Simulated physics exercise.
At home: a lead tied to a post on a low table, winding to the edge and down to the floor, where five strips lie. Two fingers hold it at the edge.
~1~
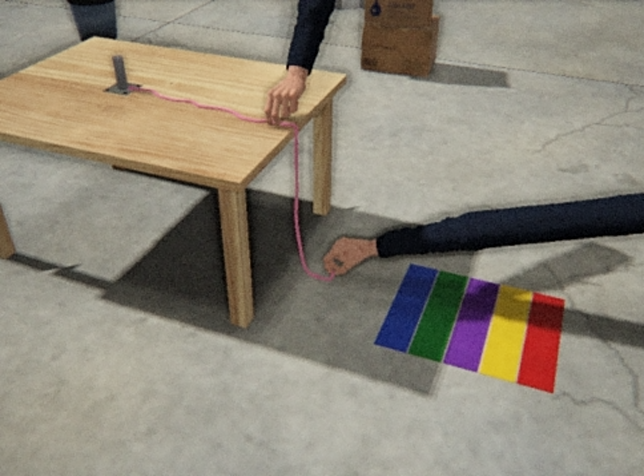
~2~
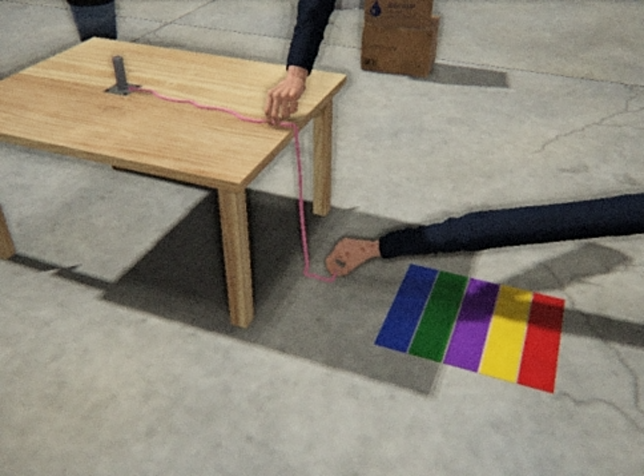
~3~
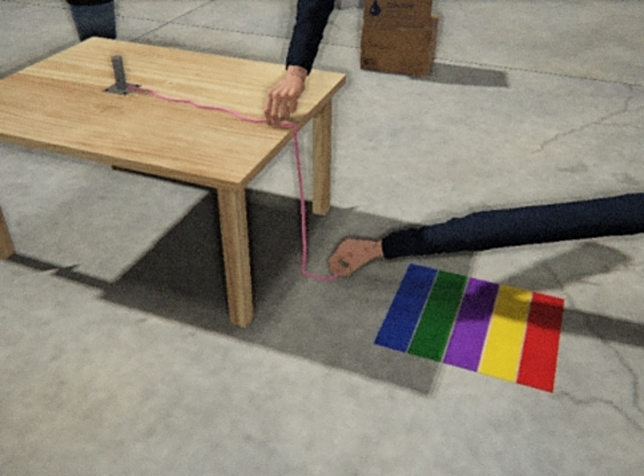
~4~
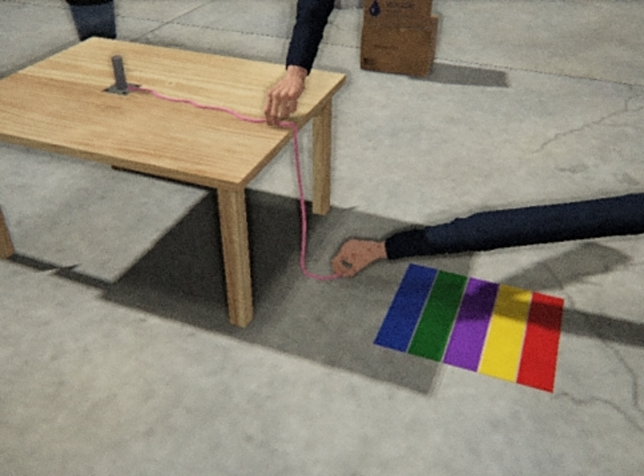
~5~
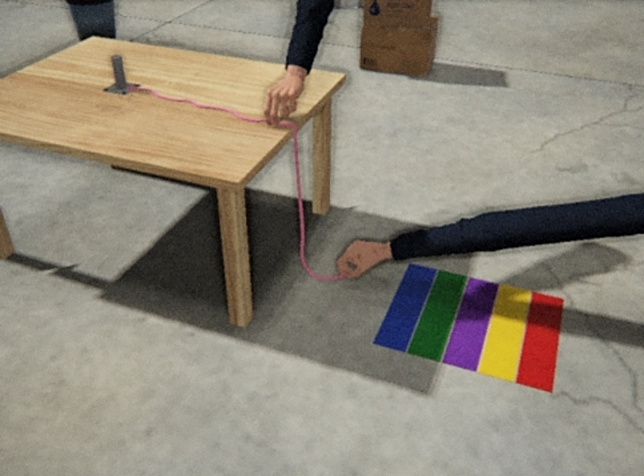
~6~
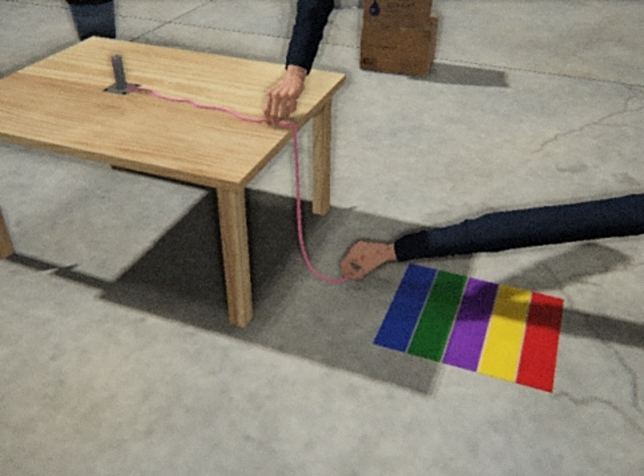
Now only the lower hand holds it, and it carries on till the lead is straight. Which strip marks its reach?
The end stops over the green strip.
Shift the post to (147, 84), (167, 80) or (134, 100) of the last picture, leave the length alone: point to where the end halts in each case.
In that order: (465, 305), (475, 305) and (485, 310).
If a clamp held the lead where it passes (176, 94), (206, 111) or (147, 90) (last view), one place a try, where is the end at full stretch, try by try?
The places are (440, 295), (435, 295) and (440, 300).
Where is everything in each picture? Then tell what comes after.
End (333, 272); blue (397, 332); green (430, 341); purple (465, 350); yellow (501, 360); red (538, 369), in the first picture.
End (336, 272); lead through (155, 94) (201, 107) (252, 121) (298, 152) (301, 209) (307, 264), in the second picture.
End (339, 273), in the third picture.
End (342, 274); lead through (154, 93) (200, 107) (251, 120) (296, 152) (303, 209) (302, 262), in the fourth picture.
End (347, 275), in the fifth picture.
End (351, 276); lead through (154, 93) (200, 106) (251, 120) (296, 152) (299, 208) (308, 263), in the sixth picture.
Soon after, end near (386, 284); short of the strips.
Then, end near (421, 293); over blue.
At full stretch, end near (442, 298); over green. It gets as far as the green strip.
